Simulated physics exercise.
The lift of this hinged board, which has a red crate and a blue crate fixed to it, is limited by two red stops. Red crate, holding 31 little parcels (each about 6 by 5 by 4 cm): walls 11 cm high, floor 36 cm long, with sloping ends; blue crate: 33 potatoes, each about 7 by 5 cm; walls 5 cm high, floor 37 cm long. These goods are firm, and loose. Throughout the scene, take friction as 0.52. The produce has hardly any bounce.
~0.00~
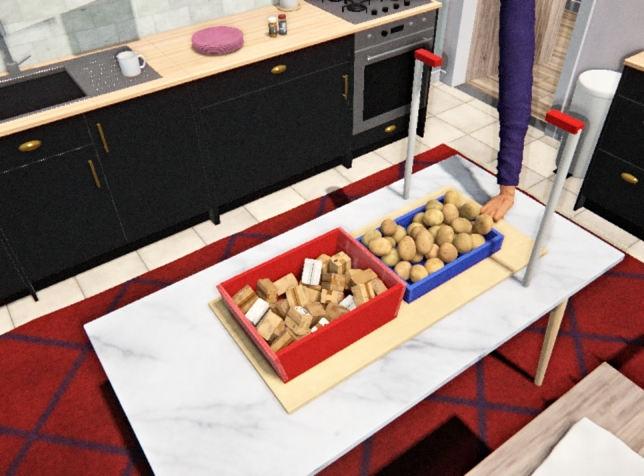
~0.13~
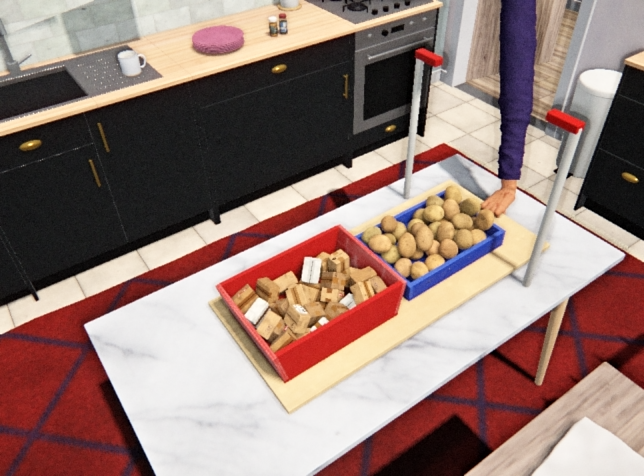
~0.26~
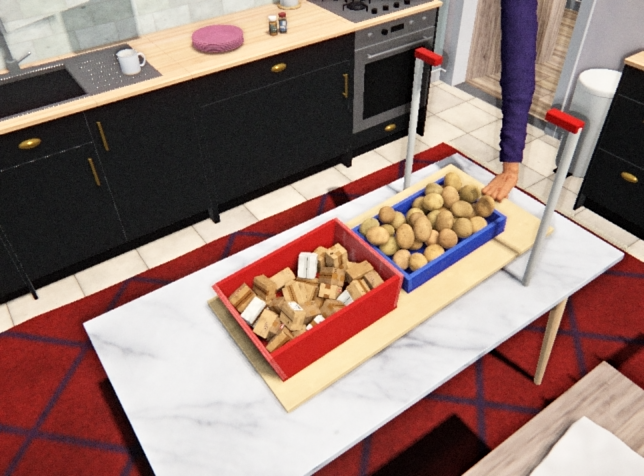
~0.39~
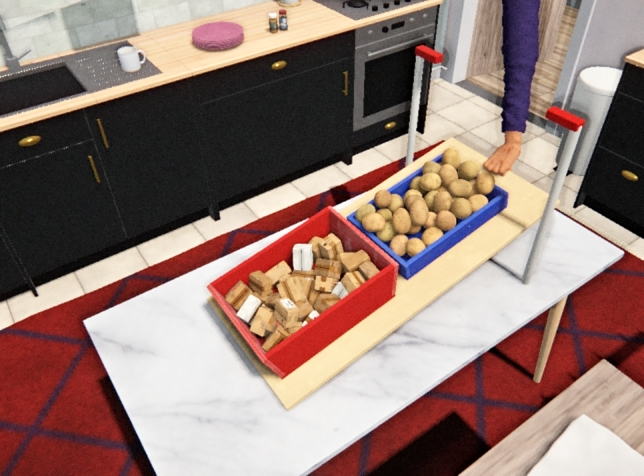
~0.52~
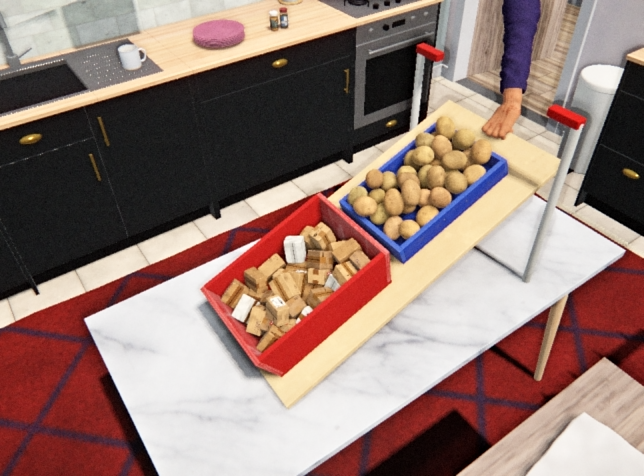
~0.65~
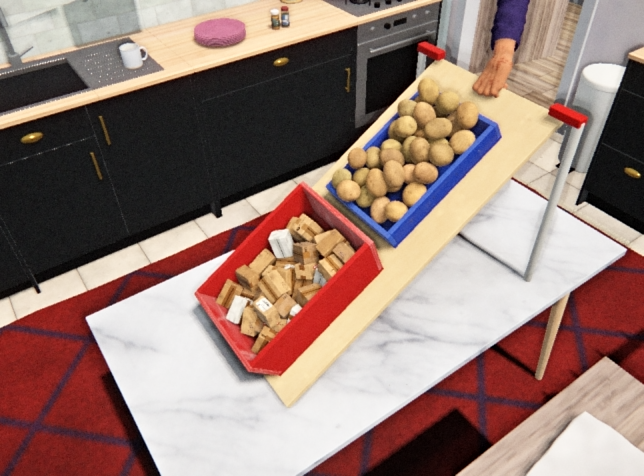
A hand lifted the far right end of a wooden board on a marble table, steadily tilting it steeply, while a red crate of small blocks and a blue crate of potato-like lumps tilted with it.
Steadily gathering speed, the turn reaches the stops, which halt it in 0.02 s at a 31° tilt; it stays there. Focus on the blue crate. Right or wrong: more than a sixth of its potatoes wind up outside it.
Right.
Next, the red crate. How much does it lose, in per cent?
Red crate: 0% lost.
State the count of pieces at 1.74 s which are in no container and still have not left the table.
I'd put it at close to 10.
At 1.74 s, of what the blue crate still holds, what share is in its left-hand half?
About 90 per cent.
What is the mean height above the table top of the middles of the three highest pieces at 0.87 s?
On average roughly 50 centimetres up.
After 0.73 s, tilt 31°; 0 of 31 out of the red crate and 1 of 33 out of the blue crate.
After 0.87 s, tilt 31°; 0 of 31 out of the red crate and 4 of 33 out of the blue crate.
After 1.13 s, tilt 31°; 0 of 31 out of the red crate and 17 of 33 out of the blue crate.
Outcome (at 1.74 s), 0 of 31 out of the red crate and 18 of 33 out of the blue crate. Asked share, 18 of 33, 55 per cent.
